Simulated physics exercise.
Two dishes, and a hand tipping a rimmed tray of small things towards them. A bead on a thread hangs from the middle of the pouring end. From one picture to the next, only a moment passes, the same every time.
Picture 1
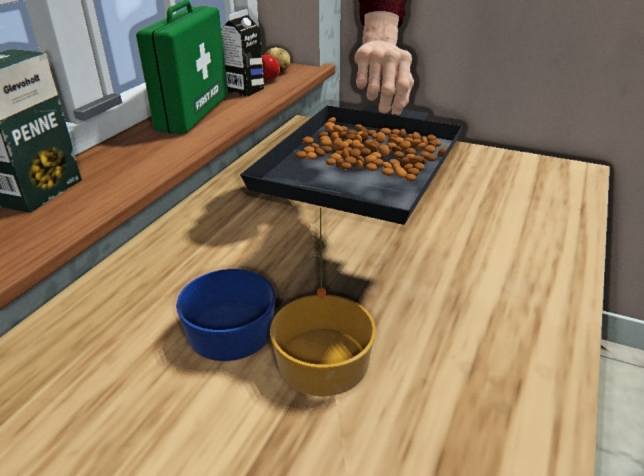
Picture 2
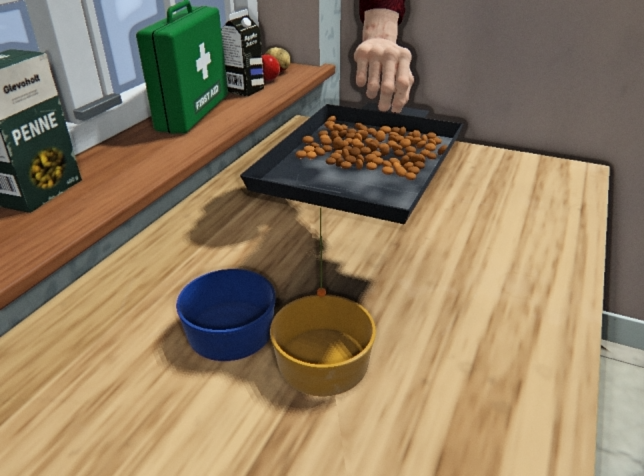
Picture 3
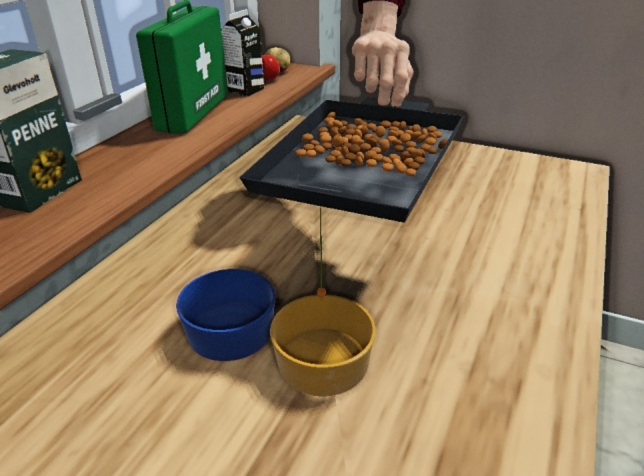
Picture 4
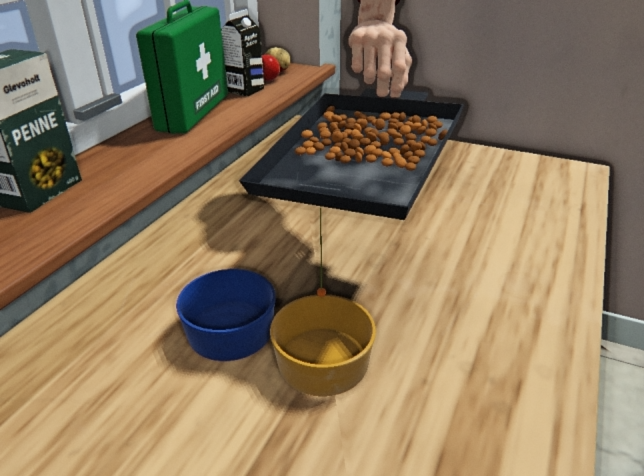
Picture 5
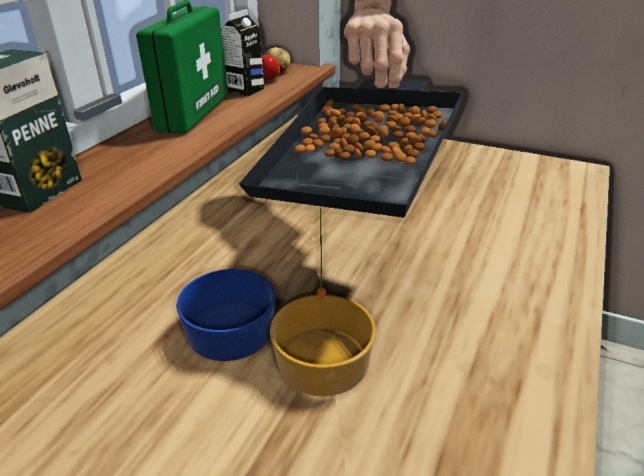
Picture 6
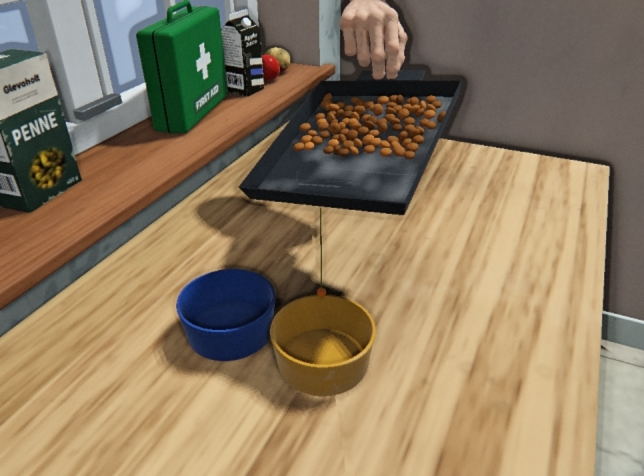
A hand slowly raised the far end of a dark tray of brown kibble, tilting it gradually steeper above a blue bowl and a yellow bowl, while the pieces stayed bunched toward the back.
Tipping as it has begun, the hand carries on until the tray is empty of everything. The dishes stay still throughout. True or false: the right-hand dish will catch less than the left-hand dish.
True.
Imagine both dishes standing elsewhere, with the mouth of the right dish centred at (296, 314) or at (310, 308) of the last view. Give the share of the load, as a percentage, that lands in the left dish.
About 30 per cent, then about 50 per cent.
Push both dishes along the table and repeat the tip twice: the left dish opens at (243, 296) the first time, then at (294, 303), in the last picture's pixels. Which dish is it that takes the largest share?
The first time it's the left-side dish, the second time it's the left-side dish.
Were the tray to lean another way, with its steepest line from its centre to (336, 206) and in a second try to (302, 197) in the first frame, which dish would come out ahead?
The rightmost dish, then the leftmost dish.
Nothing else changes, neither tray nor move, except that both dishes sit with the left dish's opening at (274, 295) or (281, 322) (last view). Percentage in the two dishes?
Trial 1 near 90 %, trial 2 near 30 %.
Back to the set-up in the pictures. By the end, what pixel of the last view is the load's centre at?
Around (239, 321), give or take.
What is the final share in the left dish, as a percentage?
Close to 70 in every hundred pieces.
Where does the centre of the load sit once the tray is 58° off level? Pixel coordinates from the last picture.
Load centre: Approx. (279, 178).
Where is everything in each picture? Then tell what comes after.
Corners of the pouring end at (247, 173) and (406, 207), level; middle of the load at (374, 146), bits of cat kibble; left dish at (201, 342); right dish at (301, 376); bead on its thread at (321, 292), in the first frame.
Corners of the pouring end at (247, 174) and (405, 207), level; middle of the load at (374, 144), in the second frame.
Corners of the pouring end at (246, 176) and (405, 205), tipped barely, lowest at the left corner; middle of the load at (374, 140), in the third frame.
Corners of the pouring end at (246, 179) and (404, 203), tipped a little, lowest at the left corner; middle of the load at (373, 134), in the fourth frame.
Corners of the pouring end at (245, 181) and (403, 201), tipped a little, lowest at the left corner; middle of the load at (372, 128), in the fifth frame.
Corners of the pouring end at (245, 184) and (401, 199), tipped clearly, lowest at the left corner; middle of the load at (371, 121); left dish at (201, 342); right dish at (301, 376), in the sixth frame.
Soon, tray tipped steeply; nearly all on the tray; a small part in the air.
A while on, tray tipped right over; about half on the tray; about a third in the left dish; a small part outside both; a small part in the air.
Towards the end, tray tipped past a quarter turn; a stray few in the right dish; most in the left dish; about a quarter outside both.
Finally, tray tipped past a quarter turn; a stray few in the right dish; most in the left dish; about a quarter outside both.
